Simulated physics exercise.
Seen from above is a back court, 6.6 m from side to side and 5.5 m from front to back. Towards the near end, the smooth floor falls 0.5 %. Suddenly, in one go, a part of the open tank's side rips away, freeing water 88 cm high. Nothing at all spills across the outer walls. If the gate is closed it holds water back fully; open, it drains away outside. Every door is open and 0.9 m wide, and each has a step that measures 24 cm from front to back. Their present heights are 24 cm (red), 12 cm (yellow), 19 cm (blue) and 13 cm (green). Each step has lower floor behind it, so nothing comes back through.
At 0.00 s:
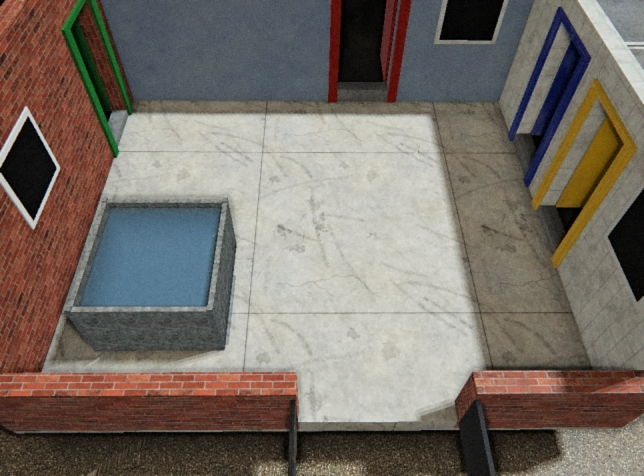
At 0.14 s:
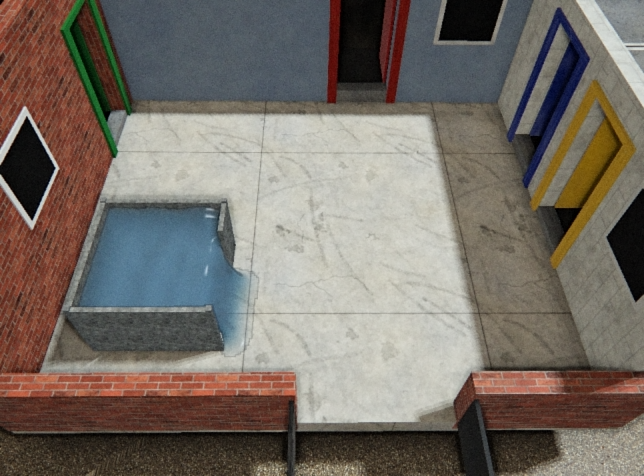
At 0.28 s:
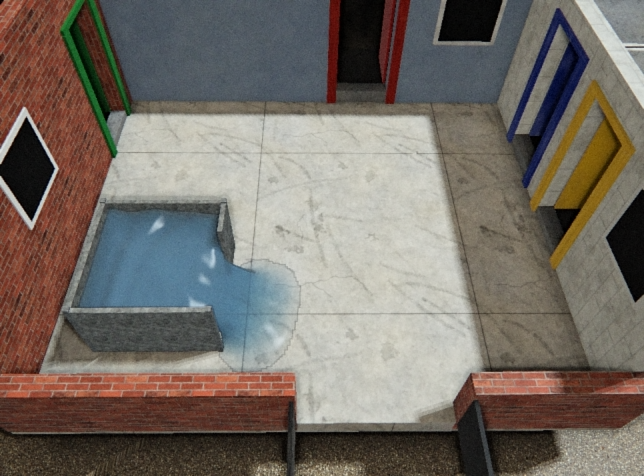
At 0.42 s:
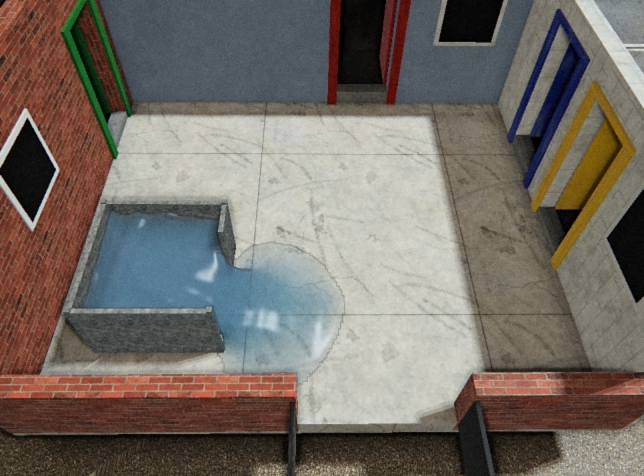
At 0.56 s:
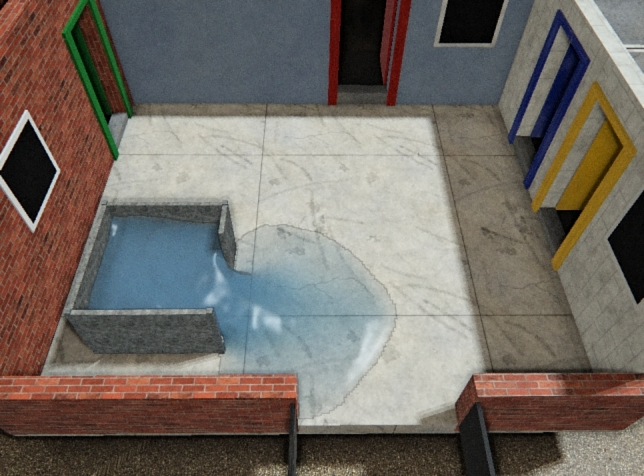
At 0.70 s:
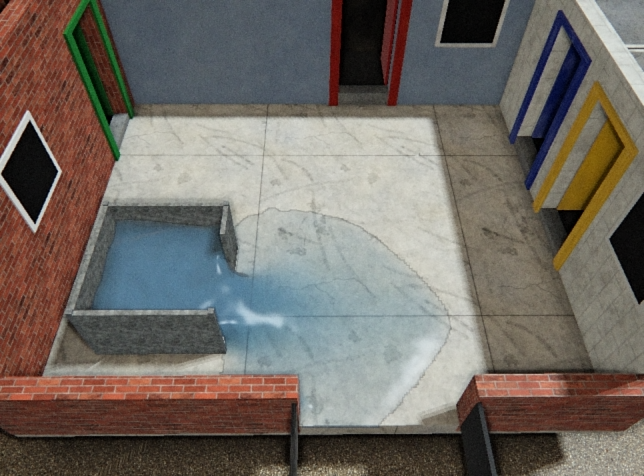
Water sits still in an open grey tank at the left of a pale-floored back court, seen from above, then pours out as part of the tank's right side gives way. Around the court stand a green-framed doorway on the left, a red one at the back, and blue and yellow ones on the right. The clear bluish sheet spreads rightward and towards the low brick wall in front, widening across the floor while the tank's level drops.
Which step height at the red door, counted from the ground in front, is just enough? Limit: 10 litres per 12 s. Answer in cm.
A height of roughly 5.5 cm is just enough.
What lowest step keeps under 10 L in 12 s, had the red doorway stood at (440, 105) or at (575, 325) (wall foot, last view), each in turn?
Roughly 11.0 cm for the first and 22 cm for the second.
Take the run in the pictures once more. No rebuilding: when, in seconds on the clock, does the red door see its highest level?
Roughly at 5.0 s.
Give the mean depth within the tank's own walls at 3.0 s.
The mean depth is about 21 cm.
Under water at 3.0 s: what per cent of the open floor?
Wet: Close to 50 %.
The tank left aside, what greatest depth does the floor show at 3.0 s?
Max depth: Around 24 cm.
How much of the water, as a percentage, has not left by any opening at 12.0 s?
Share still there: Approx. 70 percent.
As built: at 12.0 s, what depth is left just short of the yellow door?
The depth there is around 4.0 cm.
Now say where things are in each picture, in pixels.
In the first picture, the open tank at (155, 255) is whole and still, 88 cm deep; the red door at (366, 52) is dry.
In the second picture, the gap is at (220, 294), the front 0.3 m out at (251, 294); the back of the open tank holds 88 cm.
In the third picture, water pours out at (220, 298) and has run 0.9 m, to (291, 310); about 13 cm deep outside, 80 cm at the back.
In the fourth picture, water pours out at (221, 300) and has run 1.5 m, to (338, 307); about 10 cm deep outside, 75 cm at the back.
In the fifth picture, water pours out at (222, 301) and has run 2.1 m, to (387, 328); about 6 cm deep outside, 75 cm at the back.
In the sixth picture, the front is at (441, 333), 2.7 m from the gap at (223, 302); 6.4 m2 of floor is wet, 67 cm left at the back; 2.8 m in a straight line remain to the red door at (367, 55).
After 1.4 s water covers 40 % of the floor, deepest (36 cm) near (233, 321); it has not reached the red door.
After 3.0 s water covers 50 % of the floor, deepest (24 cm) near (592, 387); it has not reached the red door.
After 12.0 s water covers 95 % of the floor, deepest (12 cm) near (39, 390); 3 cm at the red door, 0 litres in over its 24 cm step.
At the red door as built, the water arrived by 4.2 s and peaked near 9 cm at 5.2 s.
With a step of 4.5 cm, 15 litres would have come in within the 12 s; with 6 cm, 6 litres. So under 10 litres takes about 5.5 cm.
